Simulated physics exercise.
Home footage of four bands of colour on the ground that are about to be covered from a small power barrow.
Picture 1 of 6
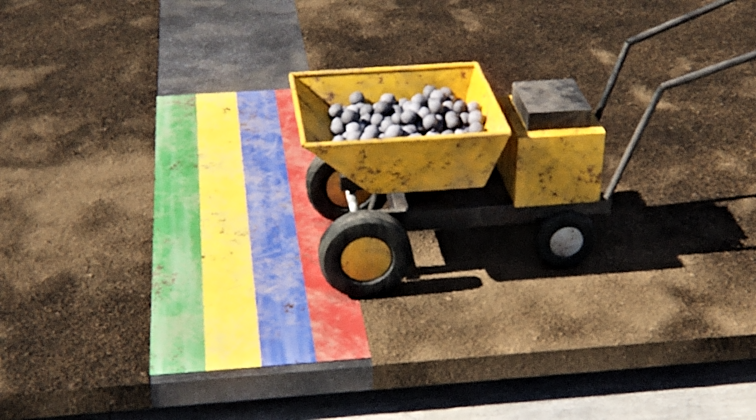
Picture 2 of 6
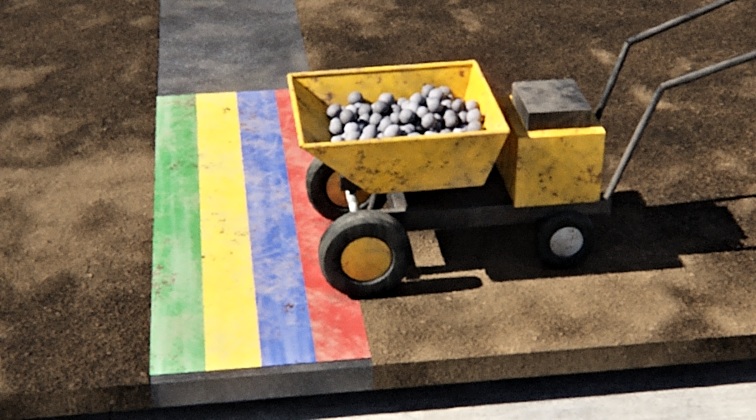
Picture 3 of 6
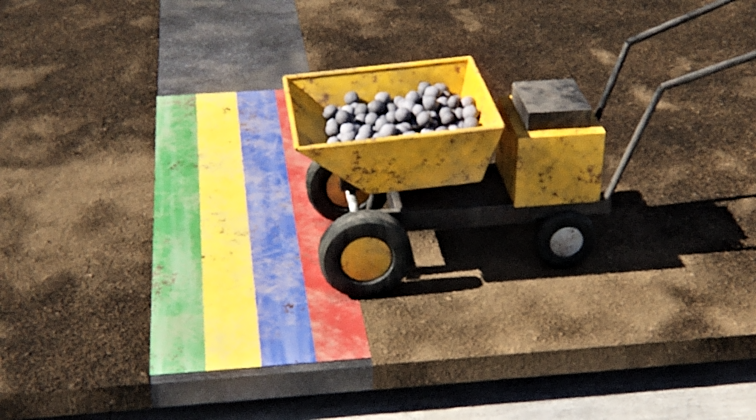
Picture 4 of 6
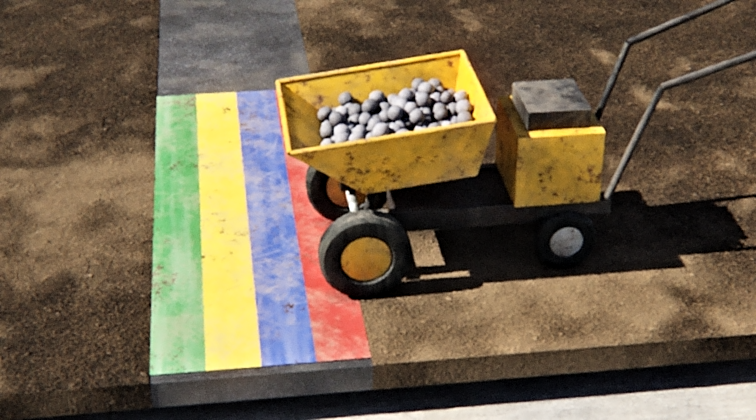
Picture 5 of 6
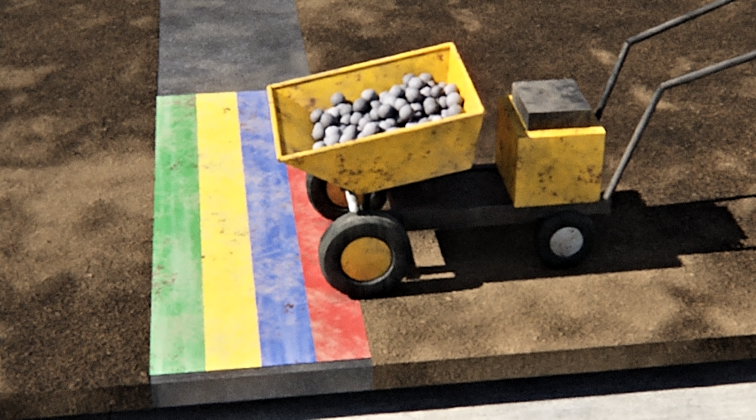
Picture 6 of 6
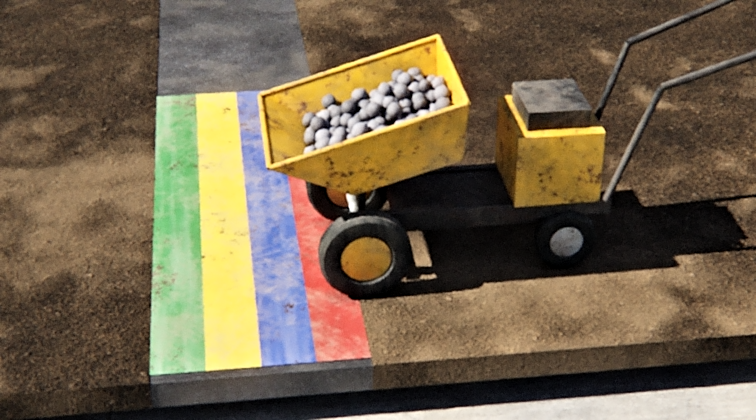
The yellow skip of round grey cobbles tilts gradually down to the left beside coloured strips.
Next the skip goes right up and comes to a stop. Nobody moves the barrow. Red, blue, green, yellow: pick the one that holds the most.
Pick: Green.
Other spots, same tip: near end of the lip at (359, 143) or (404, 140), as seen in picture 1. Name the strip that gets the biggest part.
First: The yellow strip; second: That blue strip.
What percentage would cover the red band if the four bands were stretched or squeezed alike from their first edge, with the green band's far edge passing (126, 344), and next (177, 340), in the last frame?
0 and 0 in a hundred.
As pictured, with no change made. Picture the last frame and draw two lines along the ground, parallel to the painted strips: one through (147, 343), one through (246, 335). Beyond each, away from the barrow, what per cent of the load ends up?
20 % and 80 %, in that order.
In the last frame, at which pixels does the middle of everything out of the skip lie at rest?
About pixel (170, 264).
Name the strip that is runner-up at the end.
That would be the strip in yellow.
Soon, skip tipped steeply; all in the skip.
A while on, skip tipped right over; most in the skip; a small part over the yellow strip; about a quarter over the green strip.
Towards the end, skip tipped right over; about a quarter in the skip; a small part over the yellow strip; about a third over the green strip; about a quarter off the paint.
Finally, skip tipped right over; about a quarter in the skip; none over the red strip; none over the blue strip; a small part over the yellow strip; about a third over the green strip; about a quarter off the paint.
